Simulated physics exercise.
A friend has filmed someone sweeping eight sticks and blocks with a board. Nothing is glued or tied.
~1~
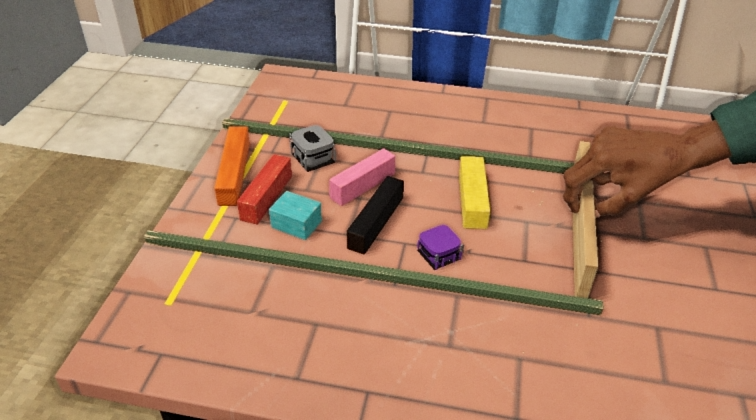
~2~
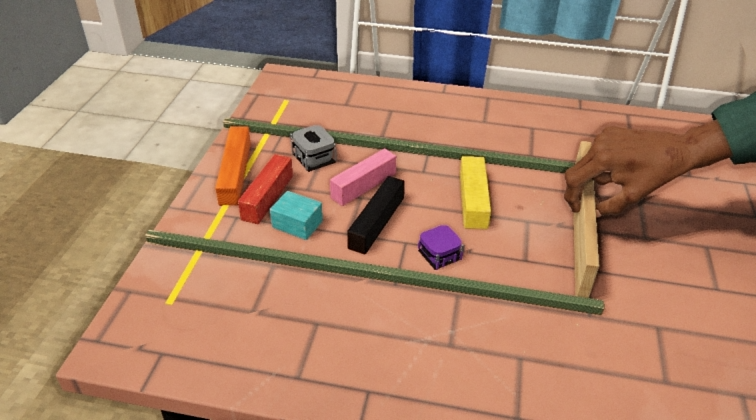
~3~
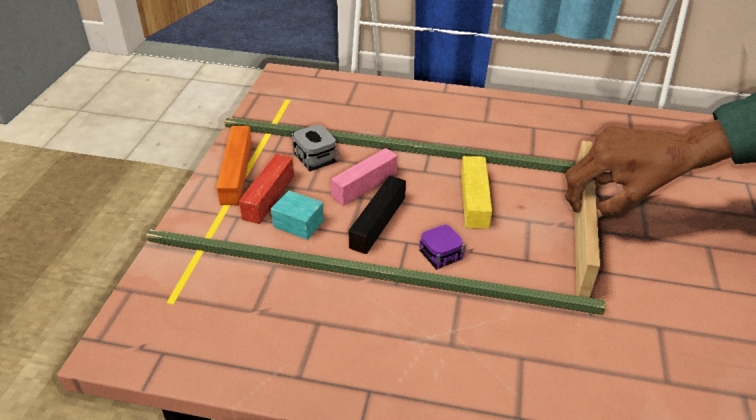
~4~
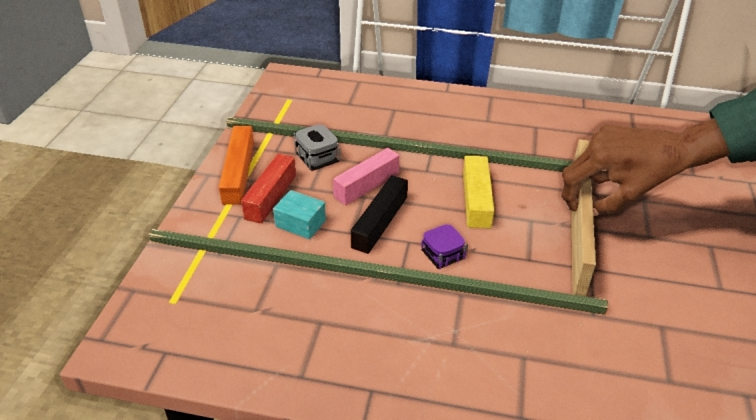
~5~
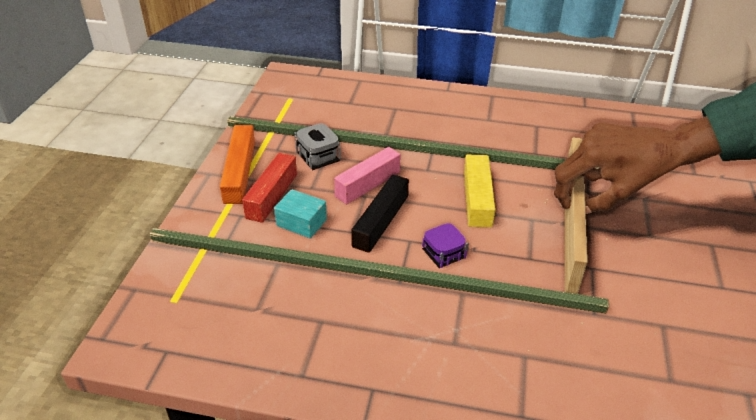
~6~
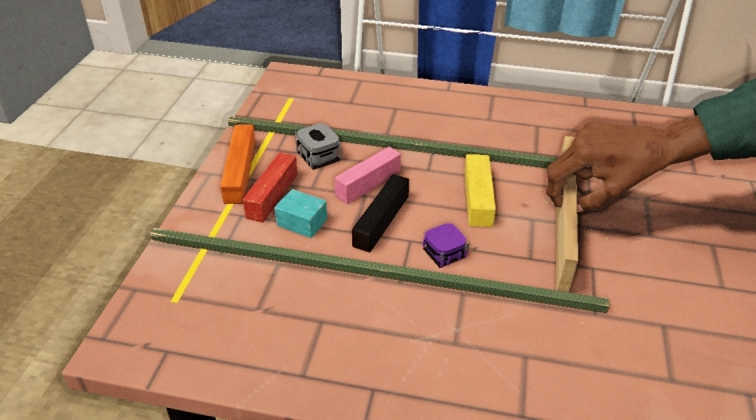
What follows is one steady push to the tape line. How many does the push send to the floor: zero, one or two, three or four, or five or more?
The number that fall off is three or four.
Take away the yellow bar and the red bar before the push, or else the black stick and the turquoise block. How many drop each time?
First 2, then 2.
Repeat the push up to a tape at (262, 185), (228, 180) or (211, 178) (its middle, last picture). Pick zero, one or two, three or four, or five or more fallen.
For each place: 1 or 2; more than four; more than four.
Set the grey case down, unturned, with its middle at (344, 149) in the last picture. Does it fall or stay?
Then it comes down.
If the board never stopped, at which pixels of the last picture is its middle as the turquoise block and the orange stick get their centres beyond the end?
About (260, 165), and (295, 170) for the other.
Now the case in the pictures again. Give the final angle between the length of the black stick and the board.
Near 5 degrees.
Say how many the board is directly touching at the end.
It touches 2.
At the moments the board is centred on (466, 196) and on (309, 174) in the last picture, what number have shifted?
By then 2, and 8.
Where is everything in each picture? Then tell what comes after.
In the first picture, orange stick (233, 165); red bar (266, 188); grey case (313, 148); board (583, 215); tape (237, 185).
In the second picture, red bar (267, 188); turquoise block (297, 215).
In the third picture, grey case (315, 147); yellow bar (476, 191).
In the fourth picture, orange stick (238, 163); black stick (380, 213).
In the fifth picture, red bar (271, 186); purple case (445, 246).
In the sixth picture, orange stick (239, 162); red bar (272, 186); grey case (318, 146); board (566, 210); tape (243, 182).
Soon after, none off yet; orange stick at rest near (239, 162); red bar at rest near (272, 186); grey case at rest near (318, 146).
Then, none off yet; orange stick moving near (230, 160); red bar moved a little near (248, 183); grey case moved about its own width near (298, 139).
At rest, the number that fall off is three or four; fallen, turquoise block, grey case, red bar and orange stick.
